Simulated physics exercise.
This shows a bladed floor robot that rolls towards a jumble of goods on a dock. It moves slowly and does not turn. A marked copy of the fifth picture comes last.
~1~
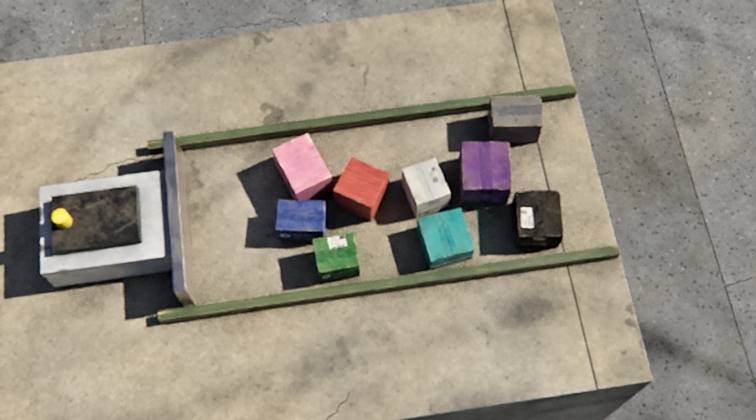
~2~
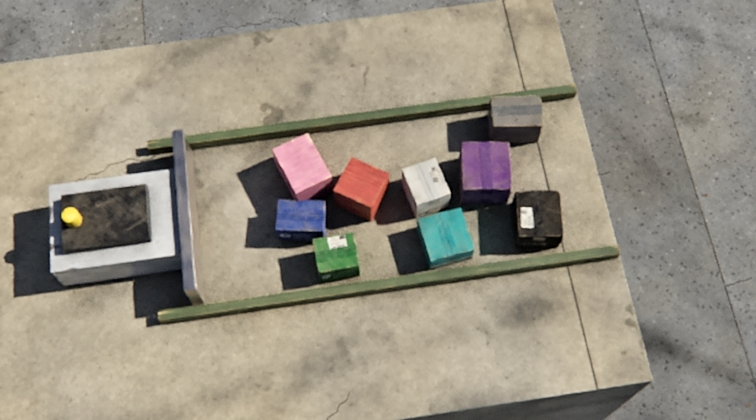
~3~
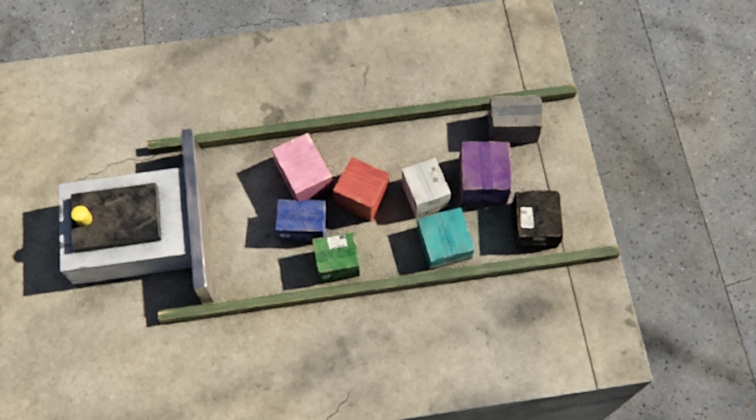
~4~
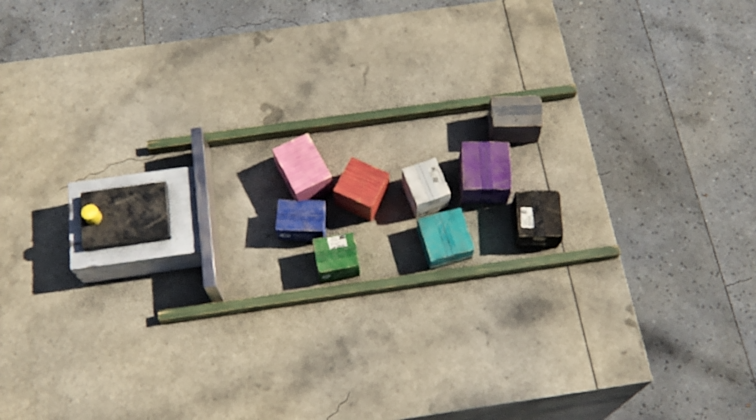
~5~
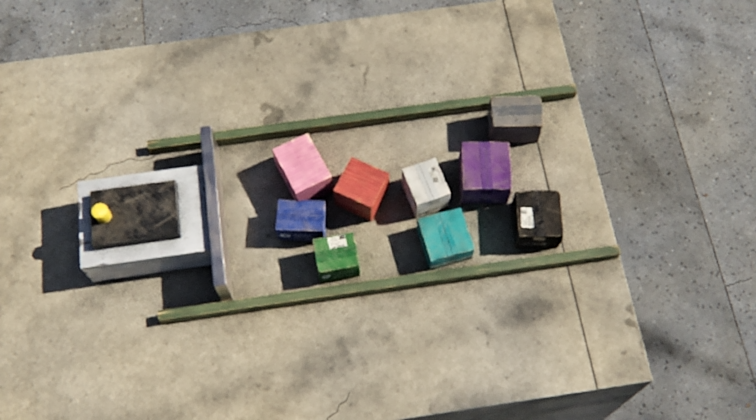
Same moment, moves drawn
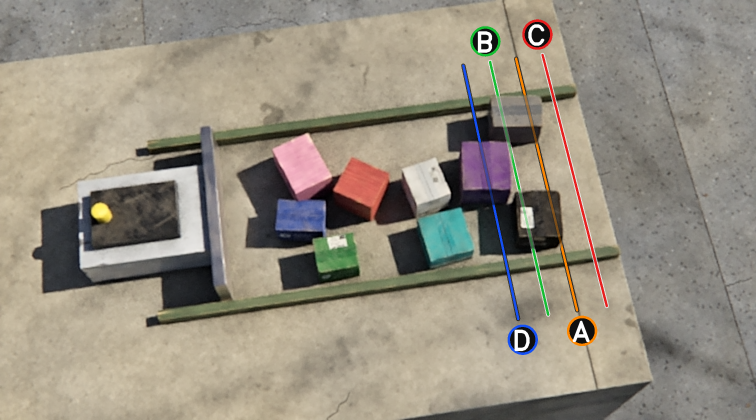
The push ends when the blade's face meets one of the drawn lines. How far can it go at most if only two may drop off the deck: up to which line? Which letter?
No farther than D.
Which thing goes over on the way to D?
It is the purple box.
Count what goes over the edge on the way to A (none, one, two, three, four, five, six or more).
Six or more.
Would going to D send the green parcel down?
No.
On the marked copy, A at (545, 177); B at (517, 181); C at (573, 173); D at (489, 185).
Taking D. A third of the way, robot (244, 199); green parcel (350, 257); pink crate (337, 169).
Two thirds of the way, robot (345, 185); purple box (563, 163); black box (558, 221).
When it is over, robot (421, 174); purple box over the edge; black box (613, 223); one fallen.
As for the rest, A drops six; B drops four; C drops six.
